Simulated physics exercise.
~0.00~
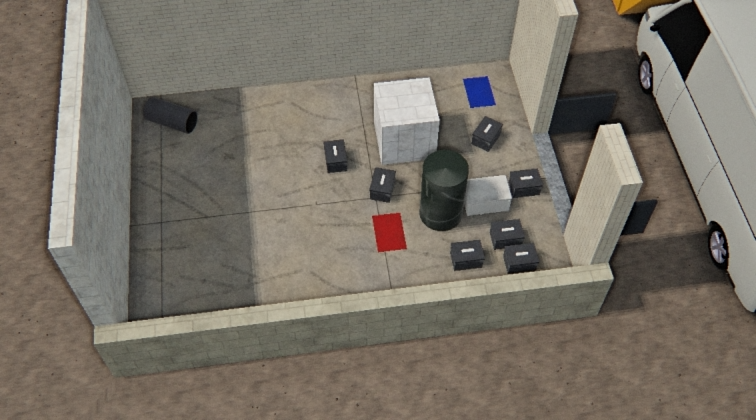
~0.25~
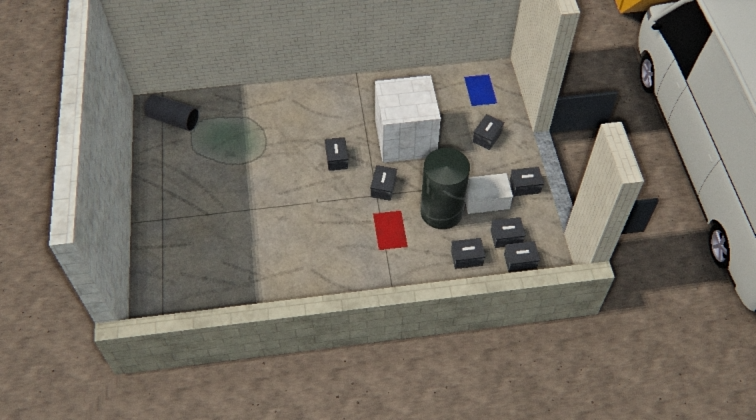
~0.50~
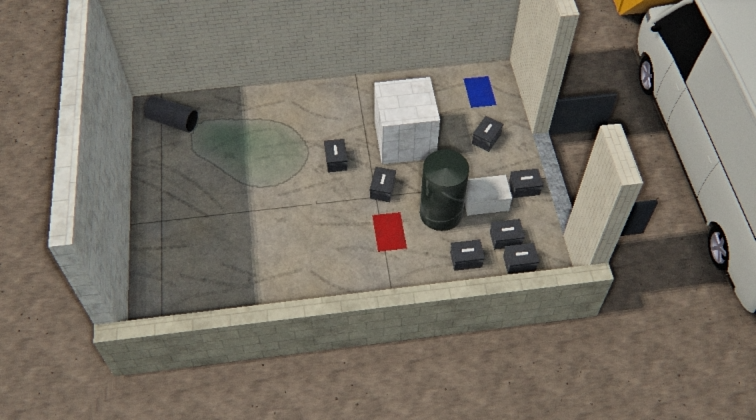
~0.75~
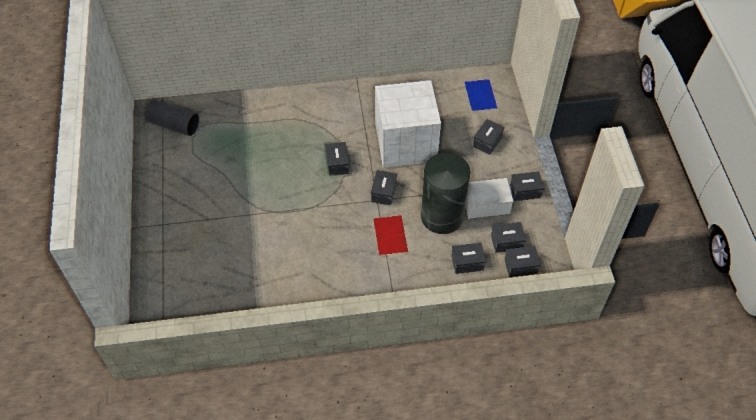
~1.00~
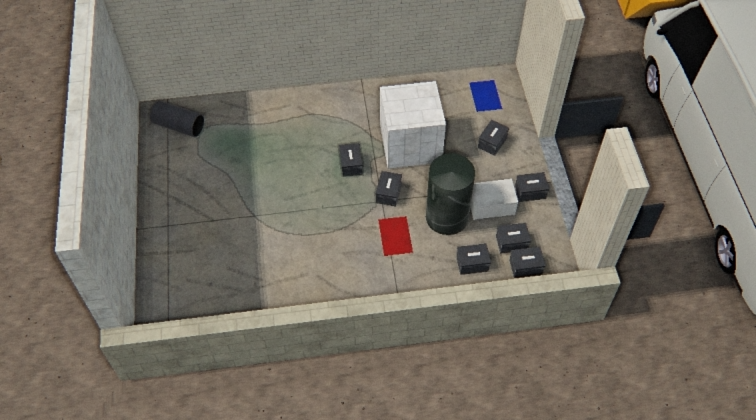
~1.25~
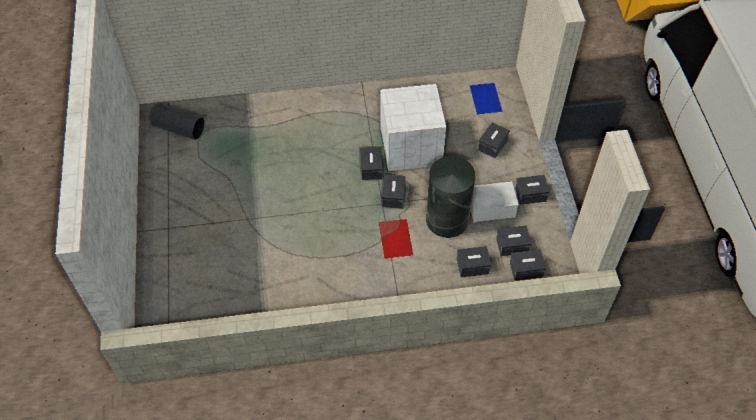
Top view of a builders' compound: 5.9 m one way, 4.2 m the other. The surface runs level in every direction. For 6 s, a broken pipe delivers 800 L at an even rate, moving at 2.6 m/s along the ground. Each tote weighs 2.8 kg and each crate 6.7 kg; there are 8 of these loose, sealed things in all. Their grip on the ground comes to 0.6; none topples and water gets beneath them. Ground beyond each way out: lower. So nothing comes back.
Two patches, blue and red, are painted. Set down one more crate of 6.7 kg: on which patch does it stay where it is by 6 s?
Blue.
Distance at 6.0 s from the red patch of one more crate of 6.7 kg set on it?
Roughly 140 cm.
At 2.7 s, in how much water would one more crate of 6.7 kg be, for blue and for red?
Around 0 cm for the first start, around 5 cm for the second.
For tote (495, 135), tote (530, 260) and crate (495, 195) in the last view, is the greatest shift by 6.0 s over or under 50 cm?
Item one falls below it, item two exceeds it, item three falls below it.
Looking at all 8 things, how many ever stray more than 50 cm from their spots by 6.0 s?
The number is 4.
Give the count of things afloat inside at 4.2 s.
That would be 2 of them.
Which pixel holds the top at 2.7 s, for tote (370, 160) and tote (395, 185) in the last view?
Approx. (414, 203); approx. (460, 168).
After 1.8 s on blue it would be 0 cm off in 0 cm of water; on red it would be 23 cm off in 3 cm of water.
After 2.7 s on blue it would be 0 cm off in 0 cm of water; on red it would be 89 cm off in 5 cm of water.
After 4.2 s on blue it would be 0 cm off in 2 cm of water; on red it would be 159 cm off in 6 cm of water.
After 6.0 s on blue it would be 8 cm off in 3 cm of water; on red it would be 137 cm off in 4 cm of water.
